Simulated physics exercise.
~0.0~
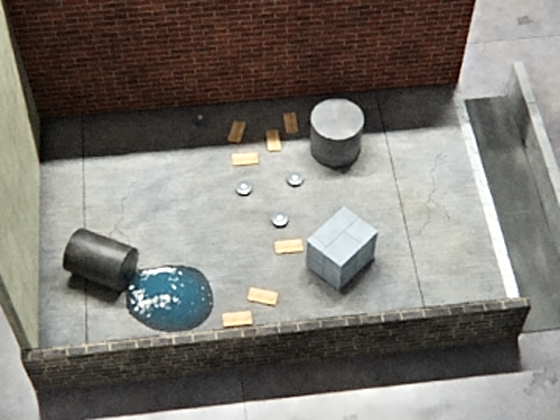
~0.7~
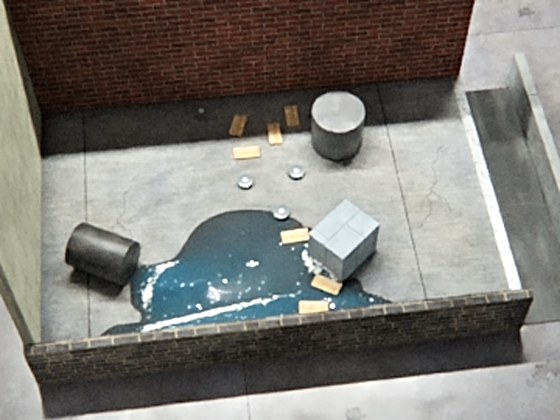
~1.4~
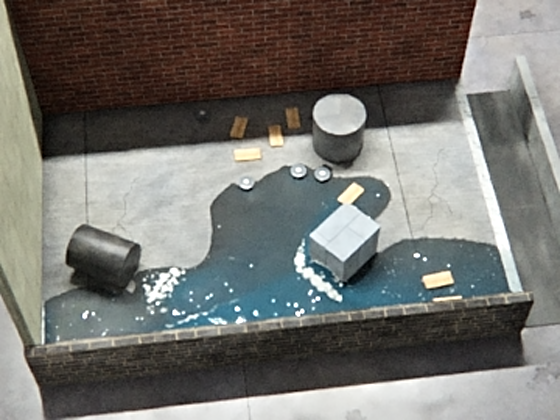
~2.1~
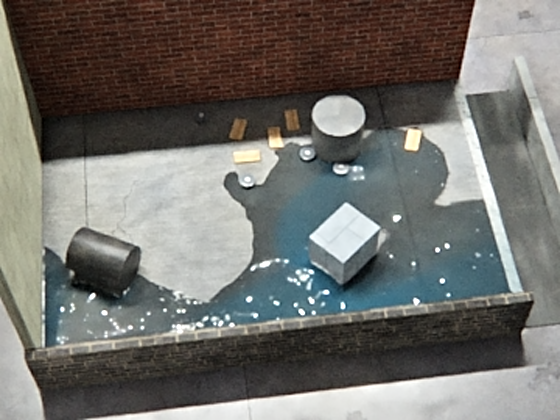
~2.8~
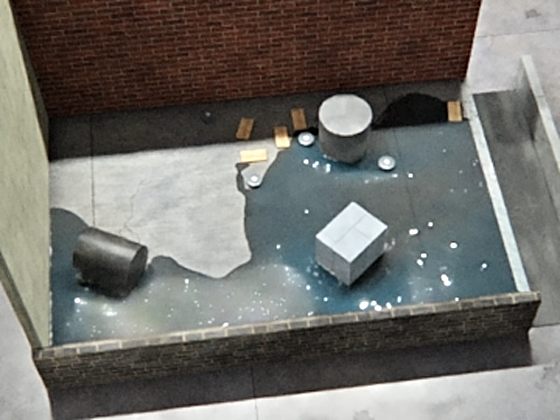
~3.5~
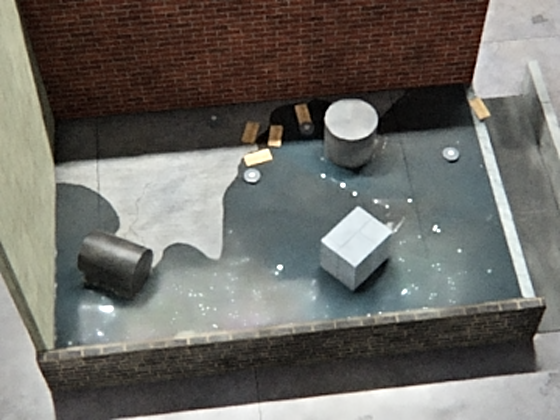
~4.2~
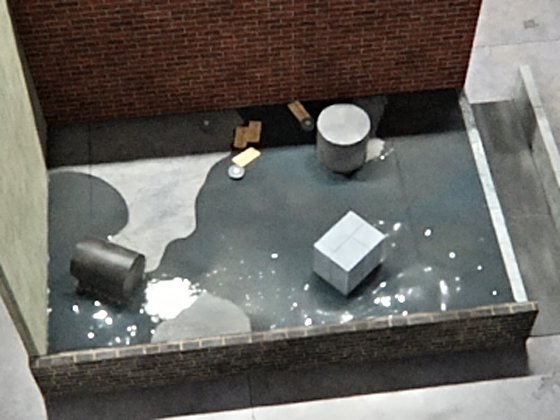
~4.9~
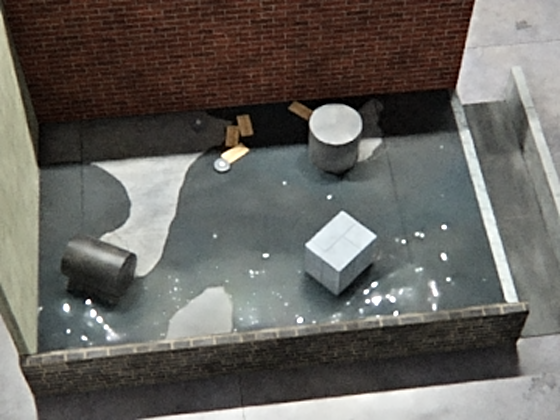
The clip shows dark bluish water spreading from beside a dark cylinder across a walled concrete yard, flowing around a pale block and a grey drum and carrying several small boards and round lids rightward, until it covers most of the floor, leaving a few dry patches.
